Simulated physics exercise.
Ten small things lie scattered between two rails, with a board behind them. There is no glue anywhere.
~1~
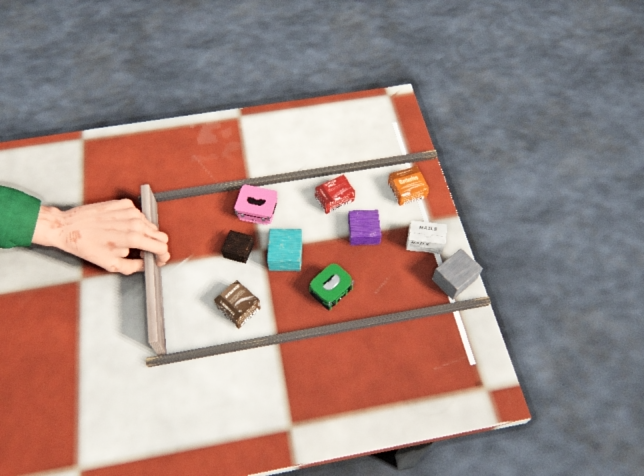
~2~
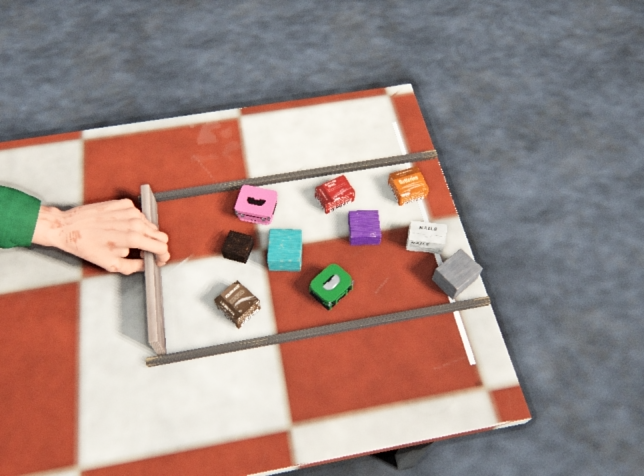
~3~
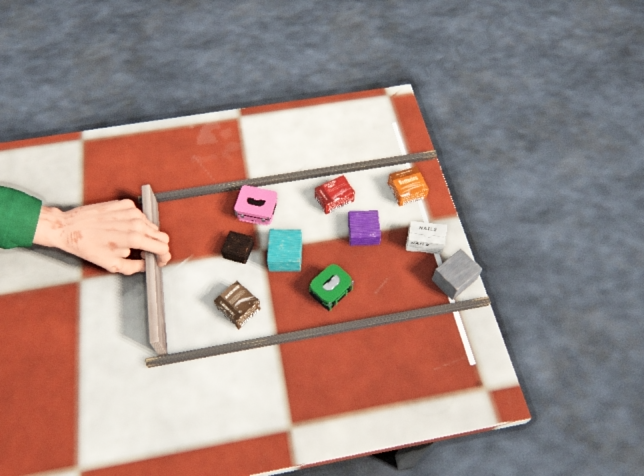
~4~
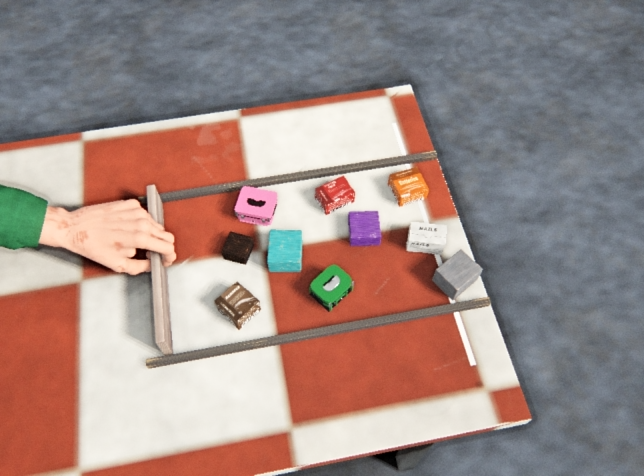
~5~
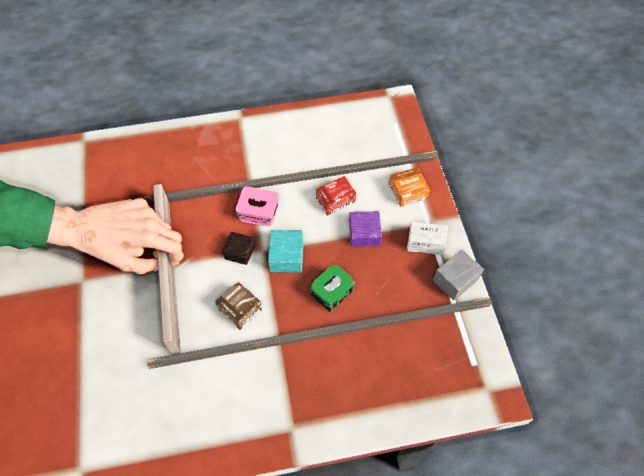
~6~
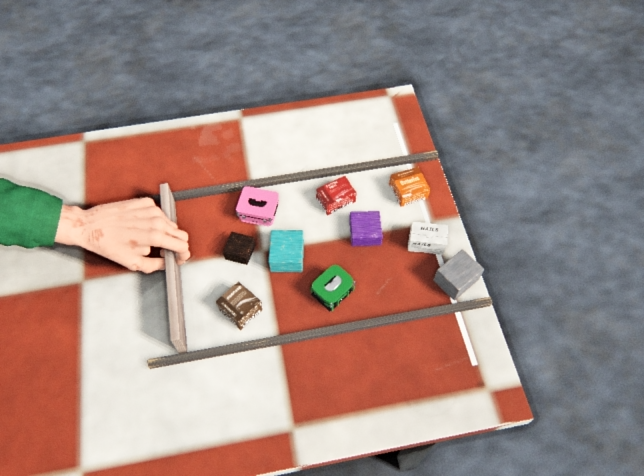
A hand in a green sleeve held a board behind ten small colourful blocks scattered between two rails on a checkered table, then slid it slightly to the right while the blocks barely moved.
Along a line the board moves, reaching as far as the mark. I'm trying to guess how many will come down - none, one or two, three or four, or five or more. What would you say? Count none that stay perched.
I would say five or more.
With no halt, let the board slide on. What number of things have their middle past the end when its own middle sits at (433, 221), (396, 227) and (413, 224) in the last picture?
In order: 6, 2, 4.
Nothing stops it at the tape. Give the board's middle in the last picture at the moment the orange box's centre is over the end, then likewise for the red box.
The orange box puts it at (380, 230), the red box at (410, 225).
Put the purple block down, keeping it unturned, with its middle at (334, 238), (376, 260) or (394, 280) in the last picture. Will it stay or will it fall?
Try one it goes off the edge; try two it goes off the edge; try three it goes off the edge.
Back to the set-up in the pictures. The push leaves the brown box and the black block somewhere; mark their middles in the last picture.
Same order as the question: First (466, 281), second (437, 208).
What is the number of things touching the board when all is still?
That would be 4 of them.
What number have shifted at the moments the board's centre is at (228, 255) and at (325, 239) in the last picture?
First 2, then 7.
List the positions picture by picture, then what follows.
The first picture shows grey block (457, 274); white box (426, 237); orange box (408, 186); board (153, 266); tape (429, 229).
The second picture shows white box (426, 237); turquoise block (285, 250).
The third picture shows orange box (408, 186); brown box (238, 305).
The fourth picture shows grey block (457, 275); red box (335, 195).
The fifth picture shows white box (427, 238); purple block (365, 229).
The sixth picture shows grey block (458, 275); white box (428, 238); orange box (409, 186); board (173, 265); tape (430, 230).
Soon after, none off yet; grey block at rest near (458, 275); white box at rest near (428, 238); orange box at rest near (409, 186).
After that, none off yet; grey block displaced about its own width near (483, 272); white box displaced a little near (444, 236); orange box tilting a little near (457, 180).
In the end, the number that fall off is five or more; gone, green case, red box, purple block, orange box, white box and grey block.
